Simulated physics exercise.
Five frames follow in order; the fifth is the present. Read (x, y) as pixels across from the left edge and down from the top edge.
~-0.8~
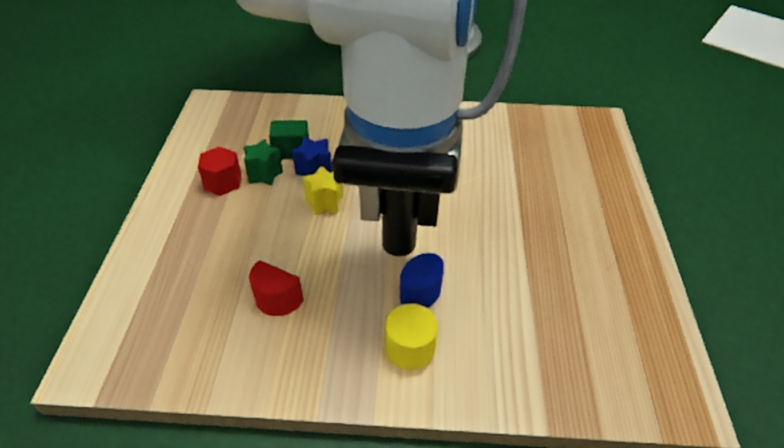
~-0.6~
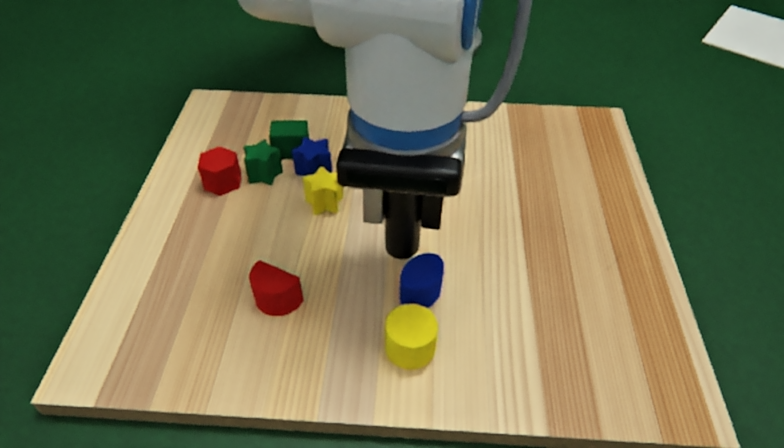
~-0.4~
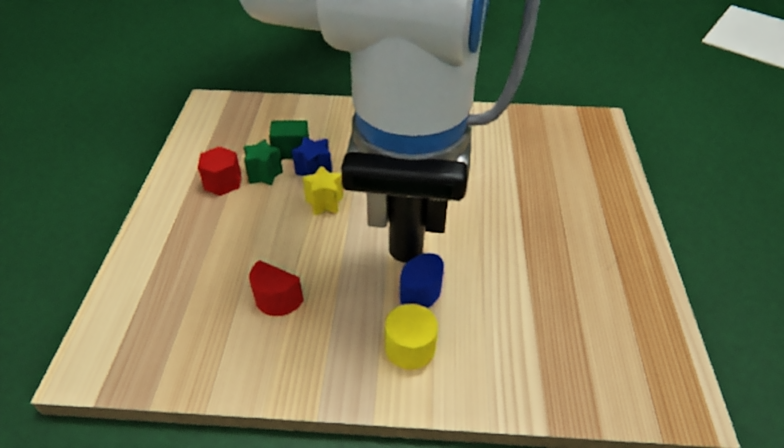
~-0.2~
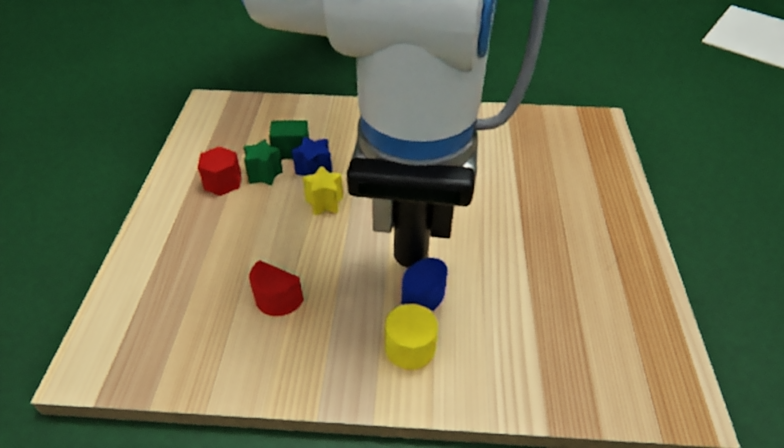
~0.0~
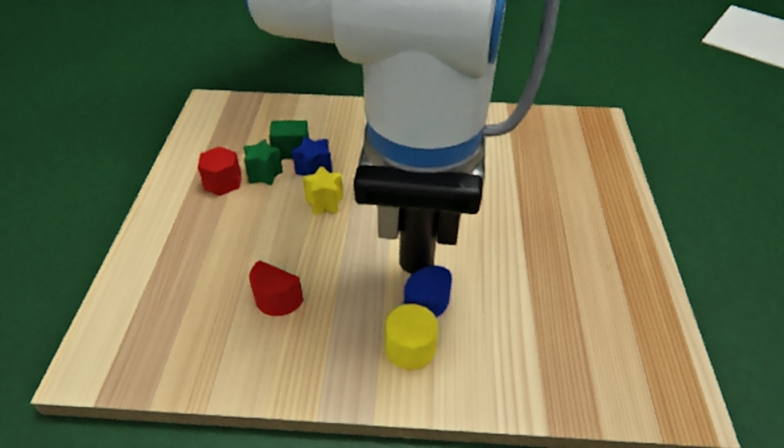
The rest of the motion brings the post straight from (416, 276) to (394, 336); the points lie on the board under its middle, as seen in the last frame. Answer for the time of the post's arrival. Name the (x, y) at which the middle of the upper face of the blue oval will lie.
The centre of its top face lies at (439, 303).
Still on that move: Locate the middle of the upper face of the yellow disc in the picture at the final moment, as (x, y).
I'd guess (413, 351).
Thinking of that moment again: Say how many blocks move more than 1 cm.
I think two will be displaced.
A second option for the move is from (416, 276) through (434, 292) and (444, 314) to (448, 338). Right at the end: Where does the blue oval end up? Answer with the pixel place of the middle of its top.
It comes to (439, 349).
On the path given first. Halfway along, post at (405, 290); yellow disc at (412, 342); blue oval at (437, 301), turned 15° anticlockwise.
At the end, post at (394, 321); yellow disc at (413, 351); blue oval at (439, 303), turned 20° anticlockwise.
